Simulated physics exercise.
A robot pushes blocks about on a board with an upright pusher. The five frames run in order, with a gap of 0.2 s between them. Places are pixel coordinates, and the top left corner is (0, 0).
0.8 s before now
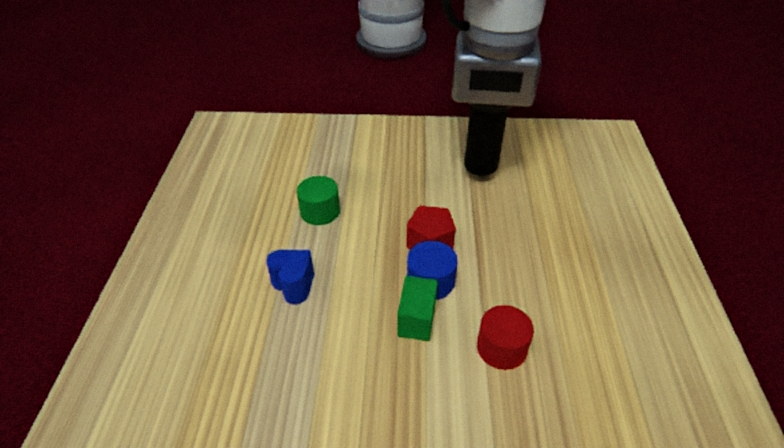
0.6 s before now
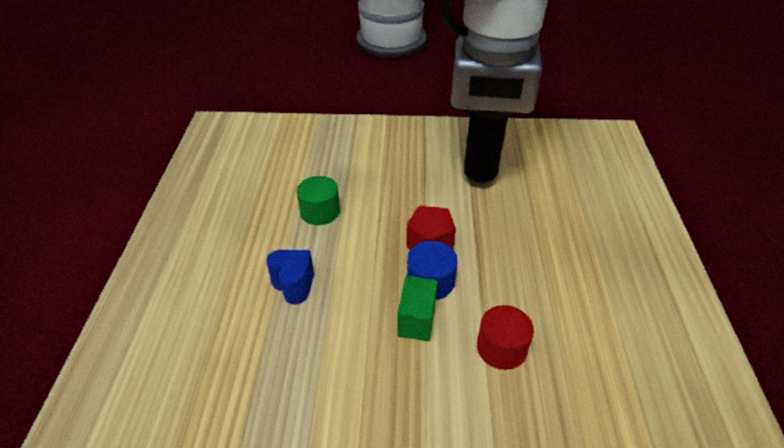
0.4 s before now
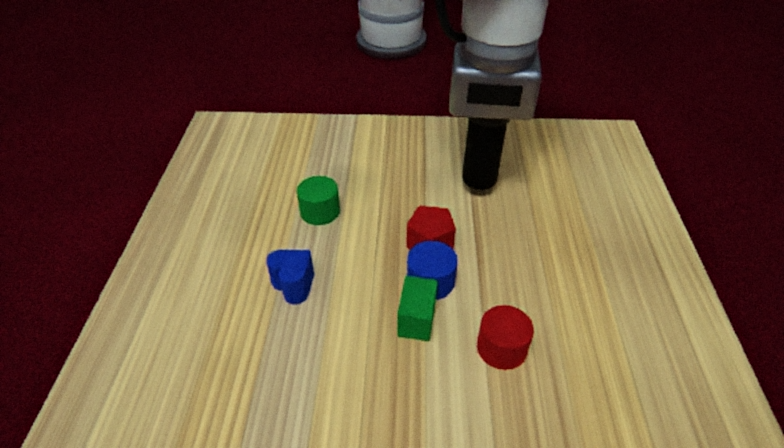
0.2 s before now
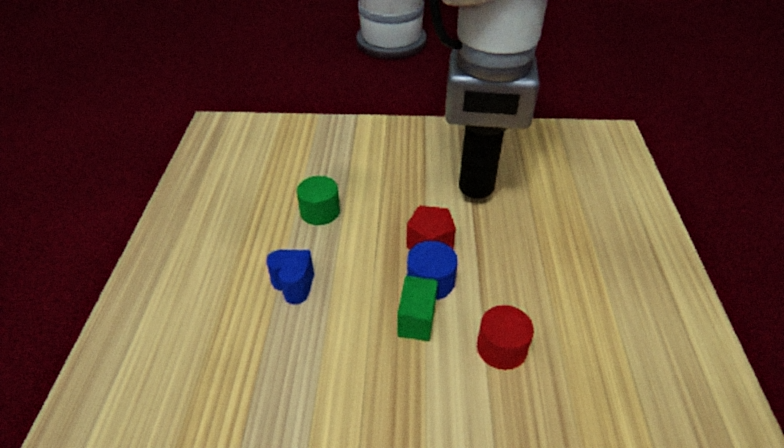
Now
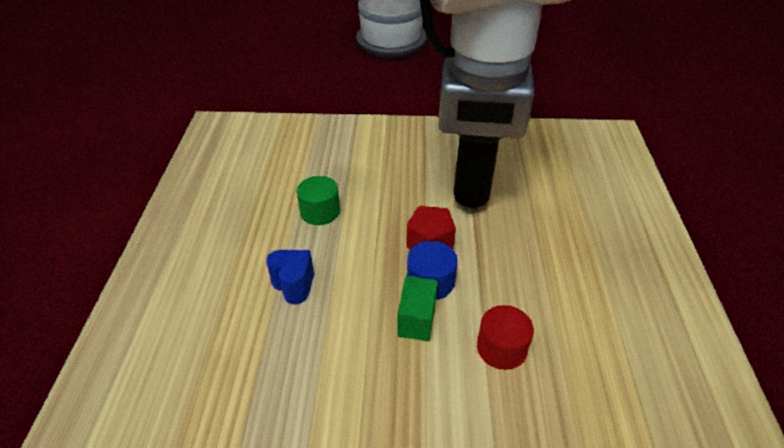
A robot arm moves its black pusher slightly forward over the board while the blocks stay still.
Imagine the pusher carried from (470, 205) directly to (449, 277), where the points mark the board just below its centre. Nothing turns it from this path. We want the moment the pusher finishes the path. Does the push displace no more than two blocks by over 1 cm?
Answer: No.
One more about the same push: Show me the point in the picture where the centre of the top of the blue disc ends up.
(417, 278)
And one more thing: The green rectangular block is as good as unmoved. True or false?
That statement is not accurate.
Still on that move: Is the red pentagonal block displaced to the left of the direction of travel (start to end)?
Final answer: No.
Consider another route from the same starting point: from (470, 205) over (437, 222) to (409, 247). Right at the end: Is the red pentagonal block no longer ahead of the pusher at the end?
I'd say no.
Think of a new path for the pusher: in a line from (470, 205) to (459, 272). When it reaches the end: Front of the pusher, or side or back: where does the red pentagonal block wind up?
The red pentagonal block is left behind or beside.
What follows on the original path. One third of the way, pusher (465, 220); nothing pushed yet.
Two thirds of the way, pusher (458, 243); red pentagonal block (417, 227), turned 15° clockwise.
At the end, pusher (449, 269); green rectangular block (402, 321); red pentagonal block (415, 228), turned 25° clockwise; blue disc (417, 278); red disc still.
